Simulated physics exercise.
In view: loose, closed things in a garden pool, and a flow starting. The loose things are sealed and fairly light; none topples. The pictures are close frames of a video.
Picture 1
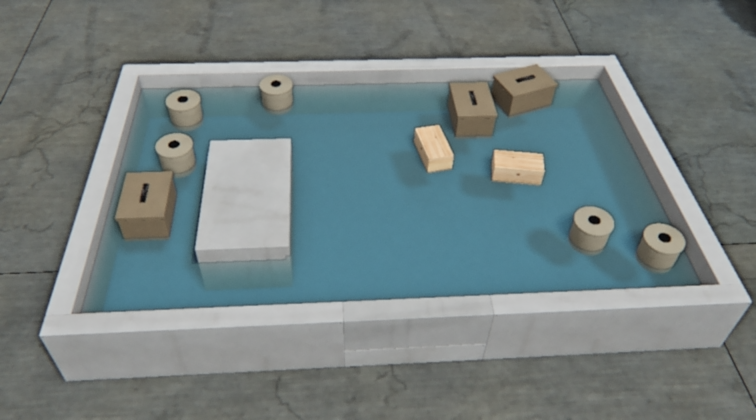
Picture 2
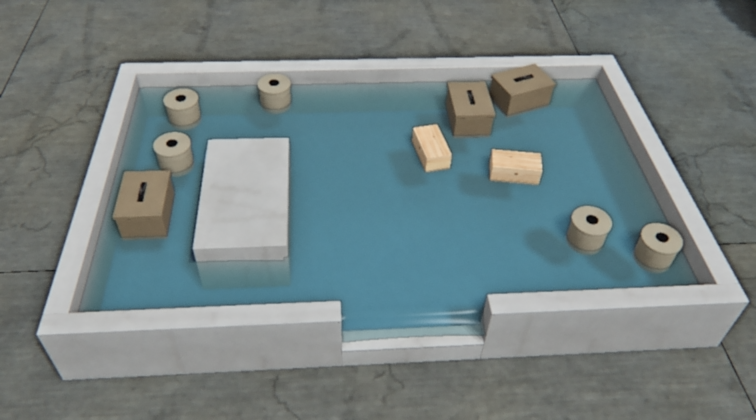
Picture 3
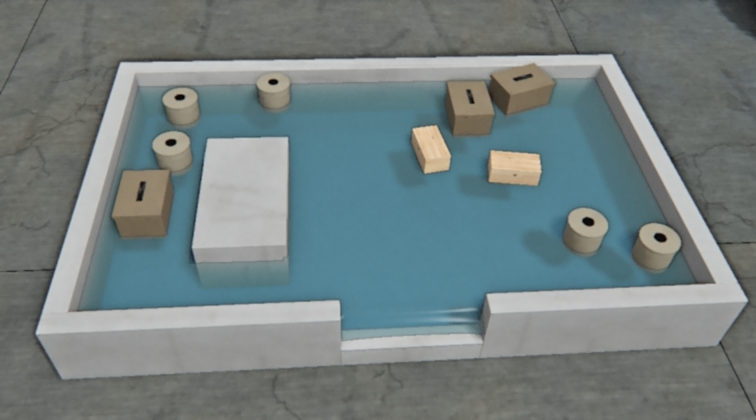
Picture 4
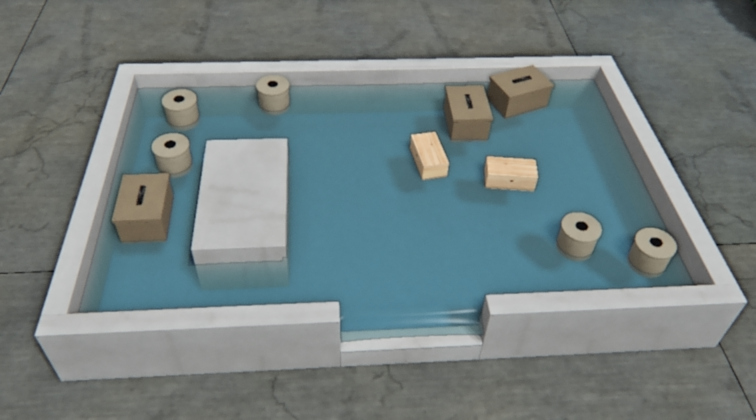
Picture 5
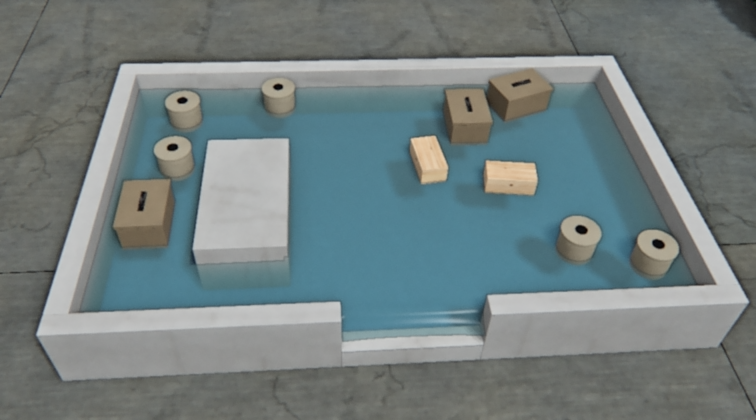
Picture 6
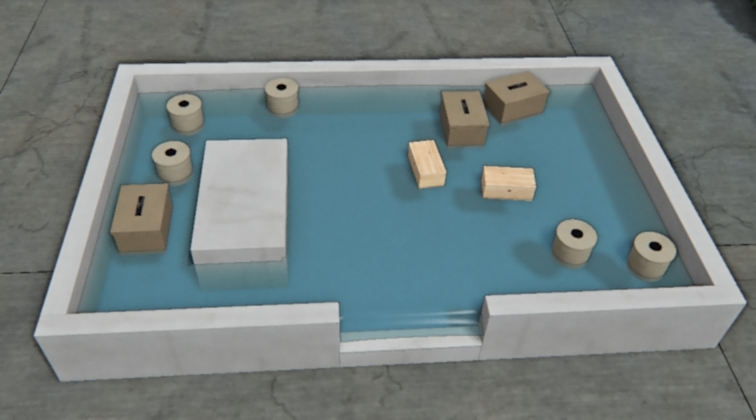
A shallow rectangular pool of blue water with a white stone rim sits on grey paving, seen from above at an angle by a nearly still camera. Tan boxes and cream cylinders with dark tops float near the left and right sides, with two pale wooden blocks right of centre and a large white slab at left. A front section of rim disappears, leaving a gap with rippling water, and several floating pieces drift slightly.
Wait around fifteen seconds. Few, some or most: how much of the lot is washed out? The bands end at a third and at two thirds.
Share: Not even a third.
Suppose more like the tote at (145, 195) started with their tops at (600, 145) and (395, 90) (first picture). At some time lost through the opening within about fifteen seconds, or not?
One after the other: Left behind, no.
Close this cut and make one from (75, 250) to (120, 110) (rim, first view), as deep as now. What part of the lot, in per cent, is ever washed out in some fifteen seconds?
Near 30 in a hundred.
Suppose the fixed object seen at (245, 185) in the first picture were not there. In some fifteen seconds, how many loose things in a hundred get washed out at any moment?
I make it 0 per cent.
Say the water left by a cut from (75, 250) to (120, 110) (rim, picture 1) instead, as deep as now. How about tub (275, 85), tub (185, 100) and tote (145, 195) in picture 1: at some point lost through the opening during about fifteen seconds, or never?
In that order: Washed out, carried outside, washed out.
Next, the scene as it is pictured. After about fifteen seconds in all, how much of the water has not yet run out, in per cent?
About 64 per cent.
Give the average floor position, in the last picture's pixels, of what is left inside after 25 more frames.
At about (376, 222).
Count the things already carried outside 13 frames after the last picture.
0 of them.
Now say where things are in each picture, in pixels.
In the first picture, a block at (519, 161), afloat; a block at (434, 142) floats; 0 of 10 have shifted.
In the second picture, a block at (517, 160), afloat; a block at (432, 141) floats; 0 of 10 have shifted.
In the third picture, a block at (516, 161) floats; a block at (431, 142) floats; 0 of 10 have shifted.
In the fourth picture, a block at (512, 167), afloat, close to its start; a block at (430, 149) floats, close to its start; 2 of 10 have shifted.
In the fifth picture, a block at (512, 171) floats, close to its start; a block at (429, 153) floats, close to its start; 5 of 10 have shifted.
In the sixth picture, a block at (510, 177) floats, close to its start; a block at (427, 157) floats, close to its start; 7 of 10 have shifted.
A moment on, 0 of 10 are out; 10 afloat.
Next, 0 of 10 are out; 10 afloat.
Later, 0 of 10 are out; 10 afloat.
In the end, 0 of 10 are out; 10 afloat.
